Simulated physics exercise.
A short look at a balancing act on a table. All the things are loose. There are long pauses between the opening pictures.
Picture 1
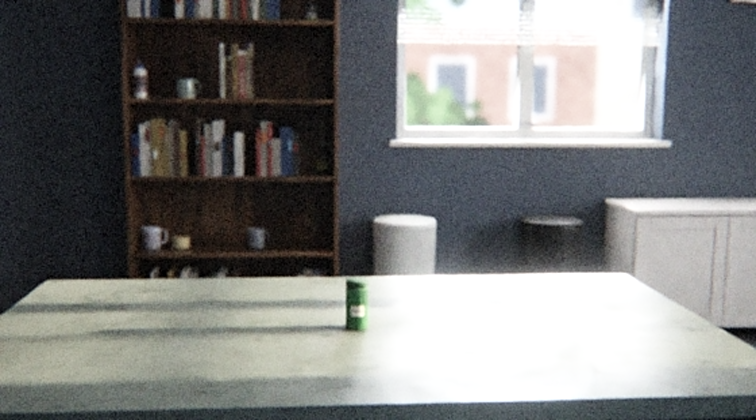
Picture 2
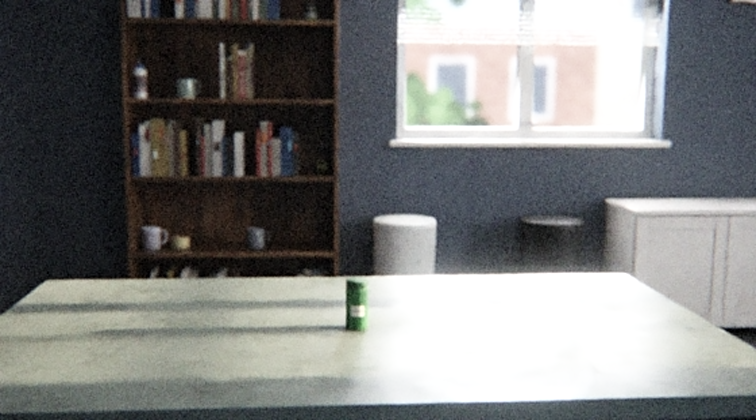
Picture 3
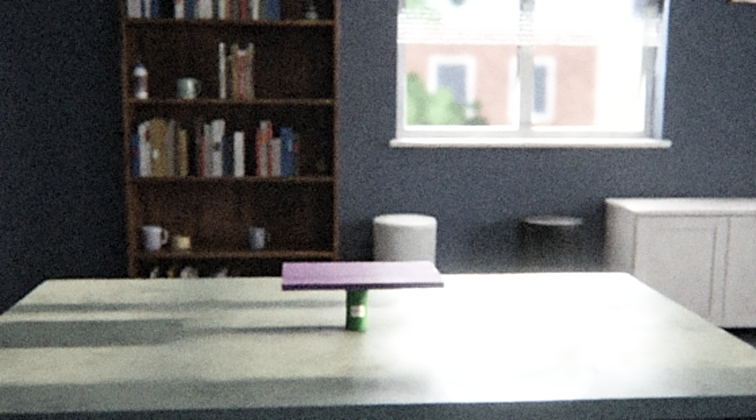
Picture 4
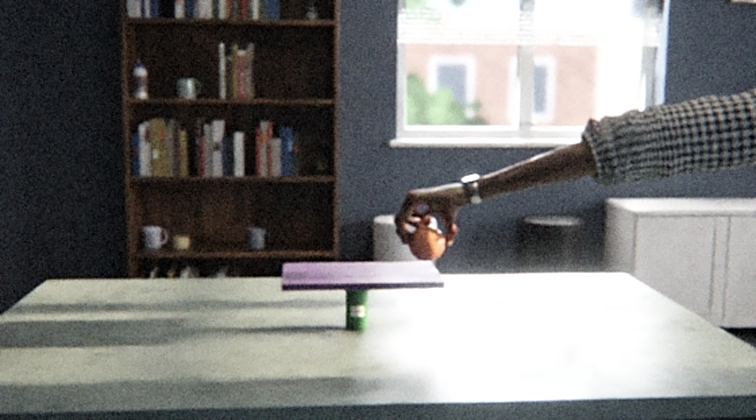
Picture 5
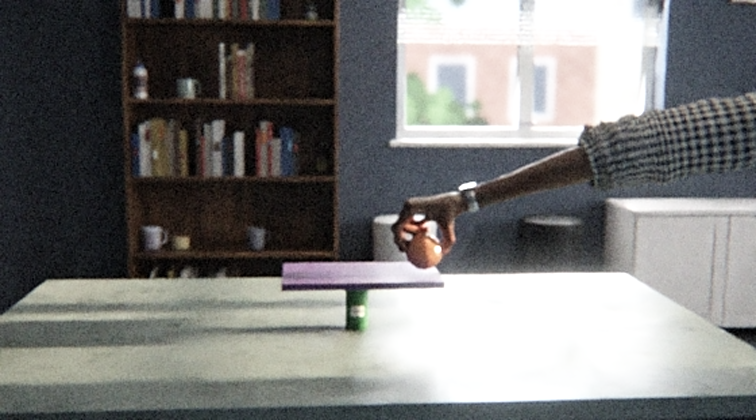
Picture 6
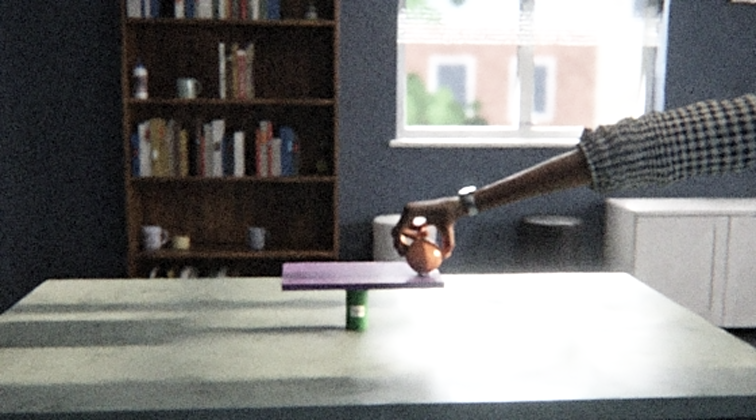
A purple board appeared on top of a small green can on the table, then a hand reached in from the right and lowered an orange tomato onto the board's right end.
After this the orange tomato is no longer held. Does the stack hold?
The stack loses its balance.
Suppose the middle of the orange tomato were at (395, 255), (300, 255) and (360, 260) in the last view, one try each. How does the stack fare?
First try: It loses its balance; second try: It loses its balance; third try: It holds.
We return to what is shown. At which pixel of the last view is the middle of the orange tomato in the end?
Around (467, 313).
Then, 0.30 s later than the last frame, orange tomato now fallen; purple board tilted by 31°.
Then, 0.40 s later than the last frame, purple board tilted by 42°.
Then, 0.50 s later than the last frame, purple board tilted by 31°; green shaker moved about its own width.
Then, 0.60 s later than the last frame, purple board now fallen; green shaker moved well along.
When it is over, fallen, purple board and orange tomato; moved from the start, green shaker. End places, in pixels of the last picture, orange tomato near (467, 313). The stack comes apart.
